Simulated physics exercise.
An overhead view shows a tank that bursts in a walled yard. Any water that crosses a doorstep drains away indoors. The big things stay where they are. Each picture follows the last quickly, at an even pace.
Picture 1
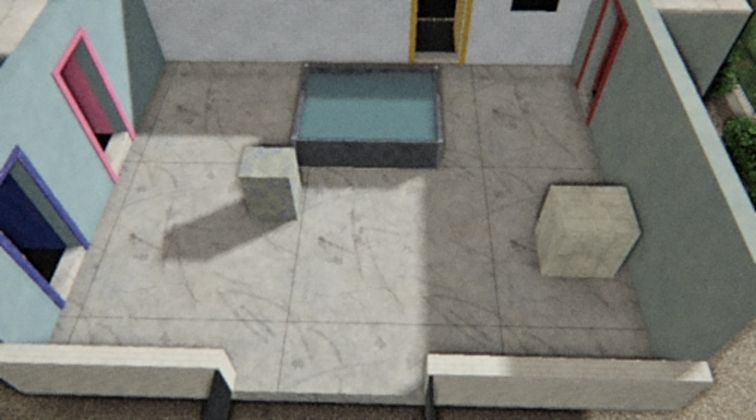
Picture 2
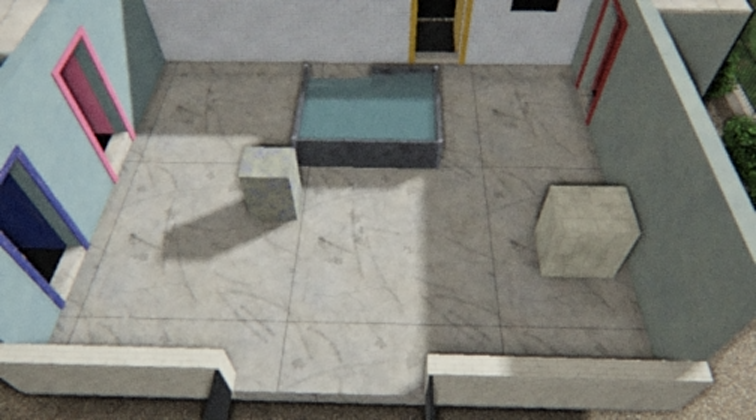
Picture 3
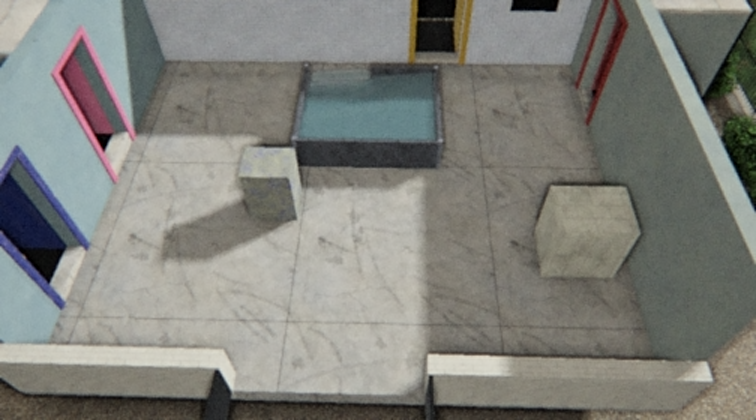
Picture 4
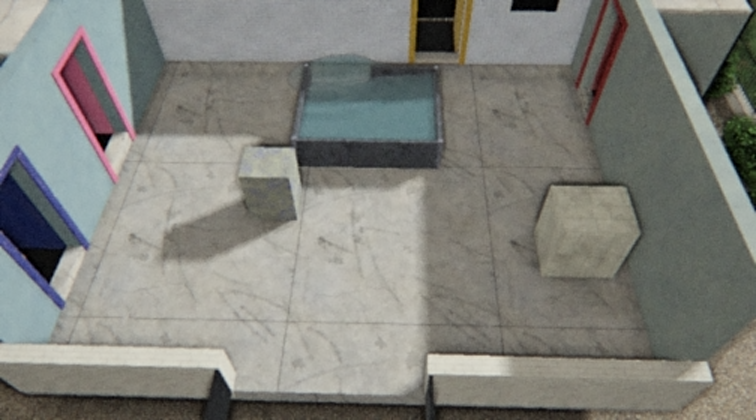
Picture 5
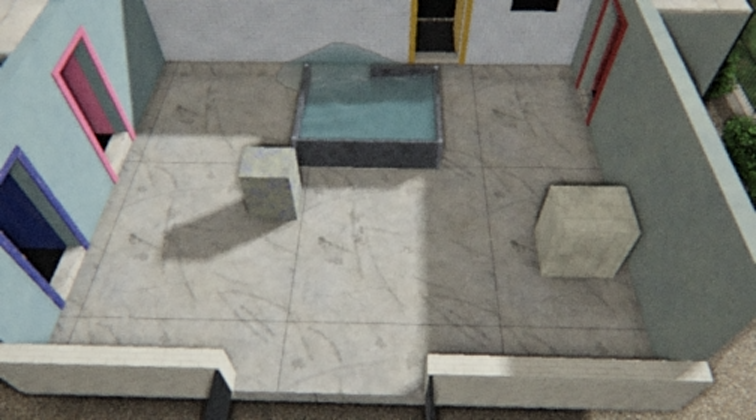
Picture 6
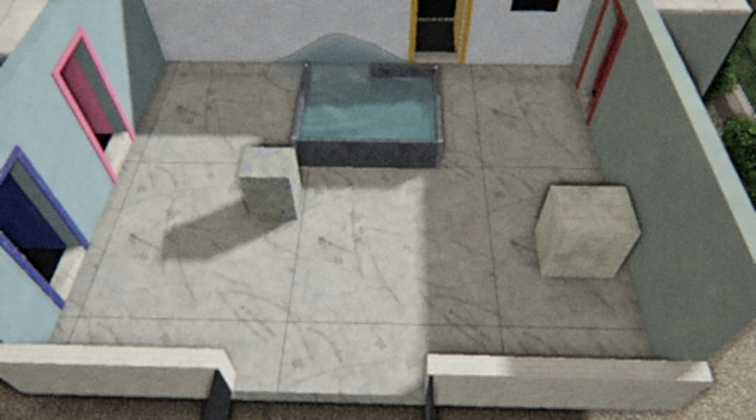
In the video, an open tank of water stands still in a walled yard with two pale blocks, then water pours out on its far side and spreads across the floor toward the white back wall.
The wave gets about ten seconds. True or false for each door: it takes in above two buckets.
The pink door, false; the yellow door, false; the blue door, false; the red door, true.
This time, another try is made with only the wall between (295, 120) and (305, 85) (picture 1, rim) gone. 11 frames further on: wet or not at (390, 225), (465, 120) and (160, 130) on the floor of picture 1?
Taken in turn they're unwetted, unwetted and swamped.
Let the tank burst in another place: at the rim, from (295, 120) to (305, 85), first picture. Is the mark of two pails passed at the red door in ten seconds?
The red door falls short.
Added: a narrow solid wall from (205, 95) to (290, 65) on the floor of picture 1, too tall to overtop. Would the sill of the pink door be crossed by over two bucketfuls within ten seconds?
Here's how it goes: The pink door remains below.
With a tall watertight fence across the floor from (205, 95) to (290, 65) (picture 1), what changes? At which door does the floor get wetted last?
The blue door comes last.
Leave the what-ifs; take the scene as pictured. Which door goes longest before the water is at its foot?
The one in blue.
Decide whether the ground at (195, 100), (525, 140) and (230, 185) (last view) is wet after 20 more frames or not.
Result, as listed: Wetted / wetted / not wetted.
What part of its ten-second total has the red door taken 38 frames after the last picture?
Share at that point: Roughly 80 %.
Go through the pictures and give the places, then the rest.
The open tank at (369, 105) is whole and still, in the first picture.
Water pours out on the open tank's far side and has run to a hidden place, in the second picture.
The front is at a hidden place, out from the gap on the open tank's far side, in the third picture.
Water pours out on the open tank's far side and has run to (305, 63), in the fourth picture.
Water pours out on the open tank's far side and has run to (287, 63), in the fifth picture.
Water pours out on the open tank's far side and has run to (273, 63), in the sixth picture.
A moment on, water covers 10 % of the floor; the pink door not reached, the yellow door wet at the sill, nothing in, the blue door not reached, the red door not reached.
Next, water covers 20 % of the floor; the pink door not reached, the yellow door wet at the sill, nothing in, the blue door not reached, the red door not reached.
Then, water covers 35 % of the floor; the pink door wet at the sill, nothing in, the yellow door wet at the sill, nothing in, the blue door wet at the sill, nothing in, the red door over two buckets in.
Later, water covers 55 % of the floor; the pink door wet at the sill, nothing in, the yellow door wet at the sill, nothing in, the blue door wet at the sill, nothing in, the red door far over two buckets in.
In the end, water covers 85 % of the floor; the pink door wet at the sill, nothing in, the yellow door wet at the sill, nothing in, the blue door wet at the sill, nothing in, the red door far over two buckets in.
